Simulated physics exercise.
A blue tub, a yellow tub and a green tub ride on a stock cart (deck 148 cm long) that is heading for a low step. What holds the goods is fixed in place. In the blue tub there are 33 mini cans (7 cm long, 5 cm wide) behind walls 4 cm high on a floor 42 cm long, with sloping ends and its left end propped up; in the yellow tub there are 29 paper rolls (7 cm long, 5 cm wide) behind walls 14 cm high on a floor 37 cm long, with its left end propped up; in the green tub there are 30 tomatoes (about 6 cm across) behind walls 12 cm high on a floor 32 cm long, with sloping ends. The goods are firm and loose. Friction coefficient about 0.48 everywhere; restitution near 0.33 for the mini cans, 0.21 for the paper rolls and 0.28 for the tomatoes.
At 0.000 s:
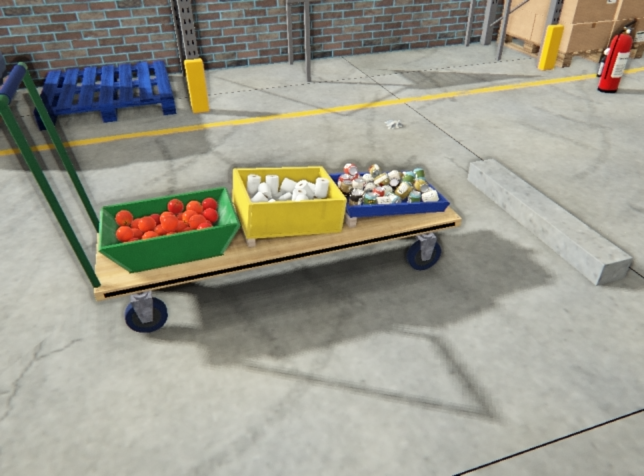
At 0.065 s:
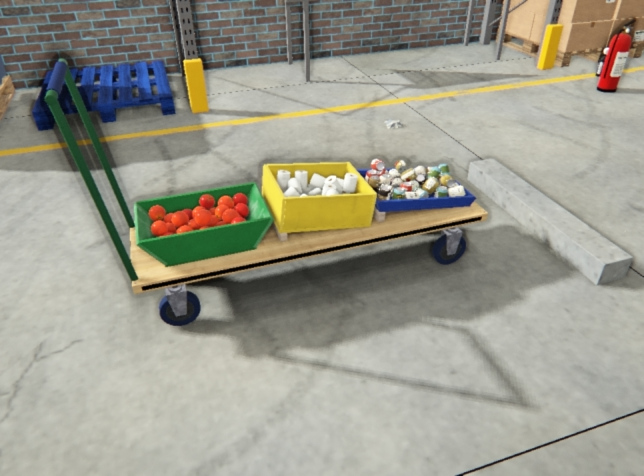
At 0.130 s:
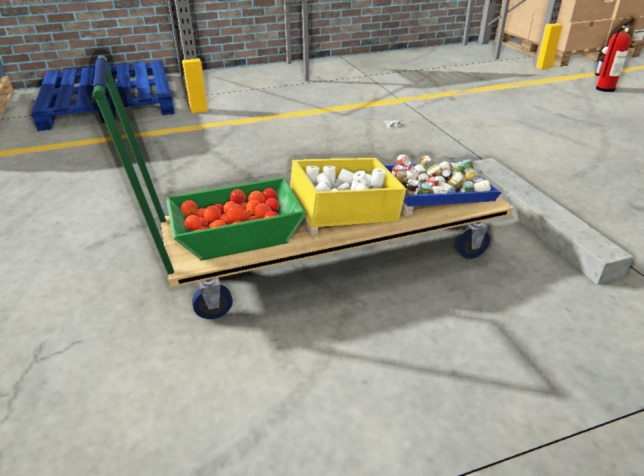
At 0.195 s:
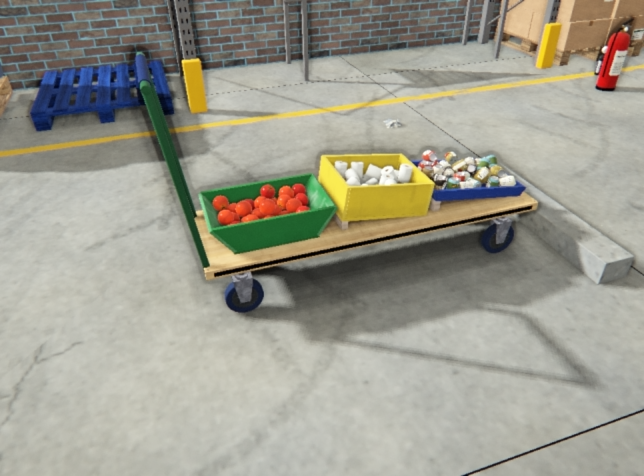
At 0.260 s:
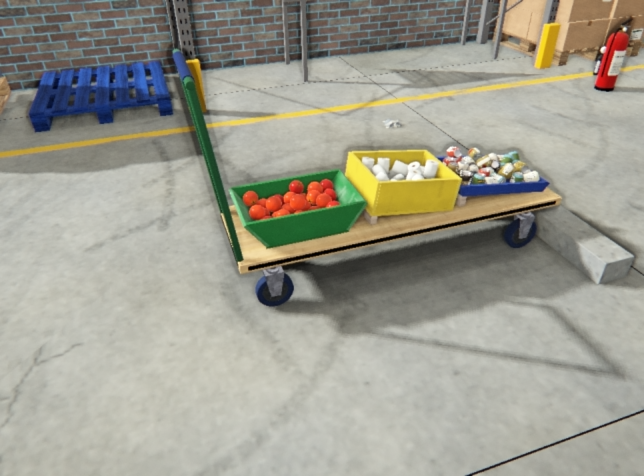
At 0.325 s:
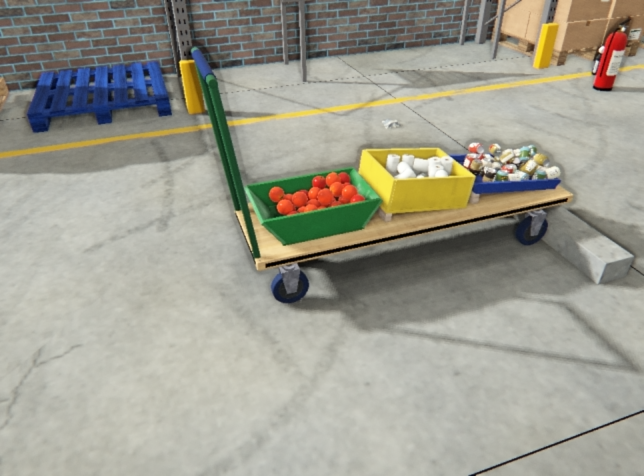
A flatbed cart carrying green, yellow and blue tubs of loose goods rolls rightward across a concrete warehouse floor toward a low step.
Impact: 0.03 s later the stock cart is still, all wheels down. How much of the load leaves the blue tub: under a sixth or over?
More than a sixth of the mini cans leave the blue tub.
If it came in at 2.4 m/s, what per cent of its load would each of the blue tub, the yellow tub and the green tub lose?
In that case blue tub 50, yellow tub 0, green tub 10 per cent.
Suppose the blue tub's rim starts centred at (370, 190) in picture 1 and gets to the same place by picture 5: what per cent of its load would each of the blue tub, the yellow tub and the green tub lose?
Then blue tub 50, yellow tub 0, green tub 0 per cent.
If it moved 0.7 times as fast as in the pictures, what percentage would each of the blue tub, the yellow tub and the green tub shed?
In that case blue tub 20, yellow tub 0, green tub 0 per cent.
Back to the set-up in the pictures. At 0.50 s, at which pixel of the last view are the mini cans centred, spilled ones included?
Around (532, 162).
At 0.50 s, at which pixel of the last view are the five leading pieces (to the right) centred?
At about (578, 165).
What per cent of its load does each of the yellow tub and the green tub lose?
About: Yellow tub 0, green tub 0 per cent.
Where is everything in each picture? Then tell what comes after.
In the first frame (each is followed by its nearest rim corner in this view; the camera moves round a little), blue tub, (350, 207); green tub, (101, 248); 58 cm short of the stop; none out.
The second frame shows blue tub, (380, 201); green tub, (139, 242); 45 cm short of the stop.
The third frame shows blue tub, (409, 196); green tub, (176, 236); 32 cm short of the stop.
The fourth frame shows blue tub, (437, 191); green tub, (212, 230); 20 cm short of the stop.
The fifth frame shows blue tub, (463, 186); green tub, (246, 224); 7 cm short of the stop.
The sixth frame shows blue tub, (477, 183); green tub, (263, 221); stopped; none out.
After 0.38 s, blue tub 30 in, 3 out, yellow tub 29 in, 0 out and green tub 30 in, 0 out.
After 0.50 s, blue tub 21 in, 12 out, yellow tub 29 in, 0 out and green tub 30 in, 0 out.
After 0.73 s, blue tub 17 in, 16 out, yellow tub 29 in, 0 out and green tub 30 in, 0 out.
When it is over (at 1.23 s), blue tub 17 in, 16 out, yellow tub 29 in, 0 out and green tub 30 in, 0 out. Asked share, 16 of 33, 48 per cent.
